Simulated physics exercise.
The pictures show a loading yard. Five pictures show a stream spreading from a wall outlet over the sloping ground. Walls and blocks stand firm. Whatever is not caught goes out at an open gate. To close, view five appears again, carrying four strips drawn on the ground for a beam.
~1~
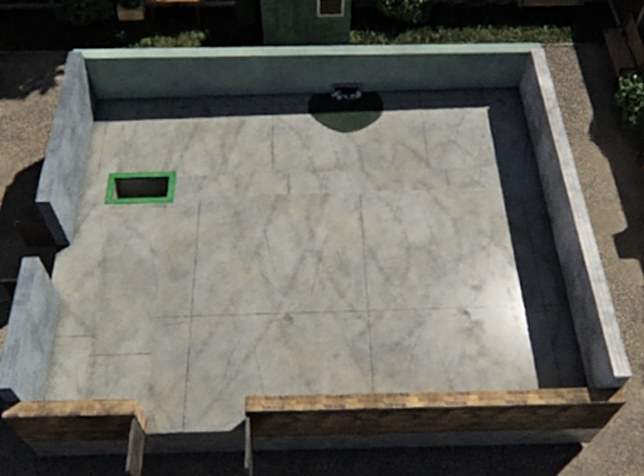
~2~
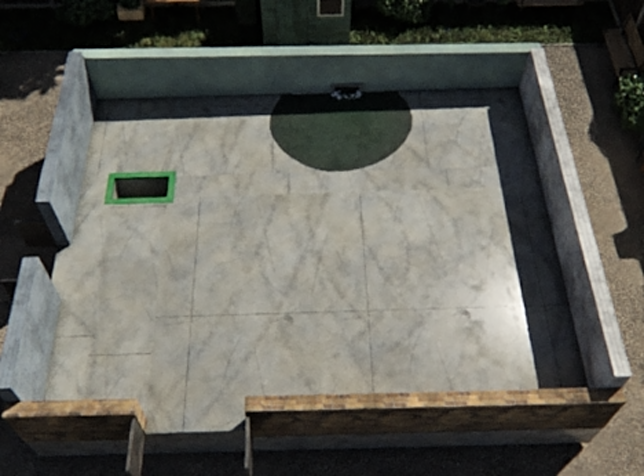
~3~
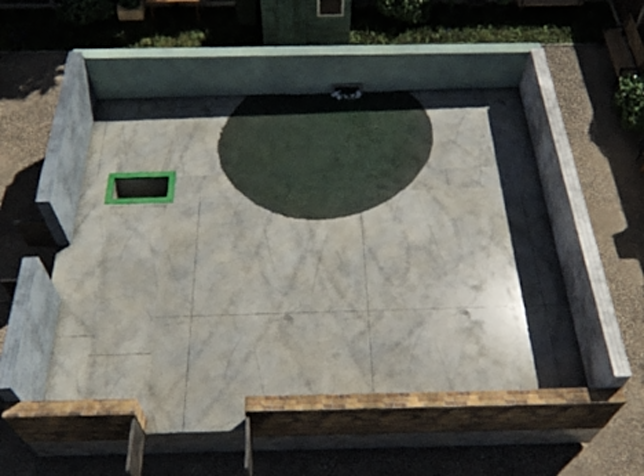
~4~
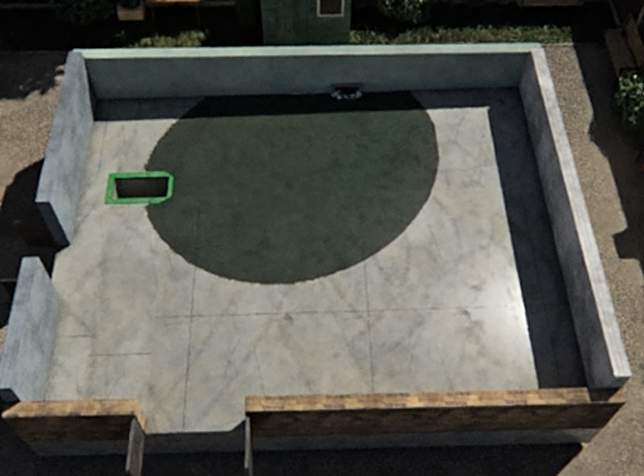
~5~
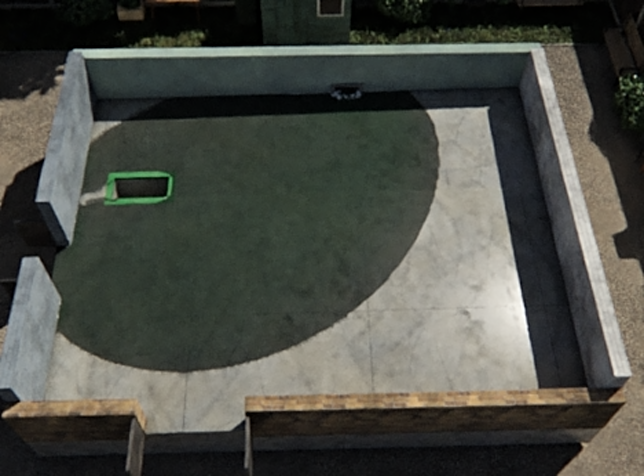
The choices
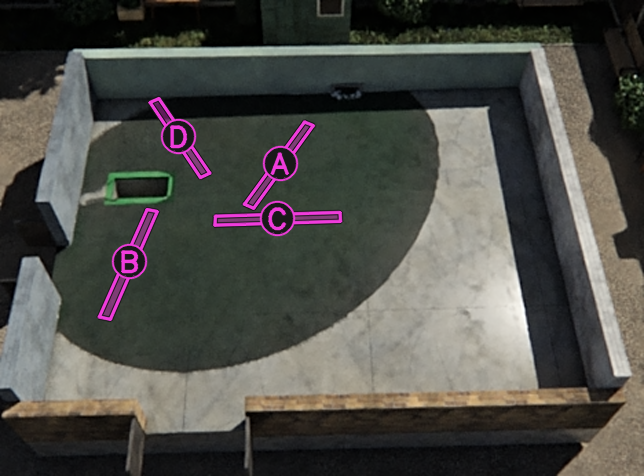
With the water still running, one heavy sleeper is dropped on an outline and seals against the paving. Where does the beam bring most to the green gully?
Take C.
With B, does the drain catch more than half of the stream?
No, it does not.
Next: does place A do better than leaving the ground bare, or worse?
Worse.
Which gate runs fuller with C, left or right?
More leaves on the left.
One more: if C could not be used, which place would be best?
That would be B.
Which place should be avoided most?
Here it is place D.
On the marked copy, A from (249, 206) to (308, 123); B from (104, 318) to (152, 210); C from (215, 220) to (340, 216); D from (154, 100) to (205, 175).
With A, about 14 % of the stream goes into the green gully, about 86 % out by the gates.
With B, about 24 % of the stream goes into the green gully, about 75 % out by the gates.
With C, about 42 % of the stream goes into the green gully, about 56 % out by the gates.
With D, about 8 % of the stream goes into the green gully, about 91 % out by the gates.
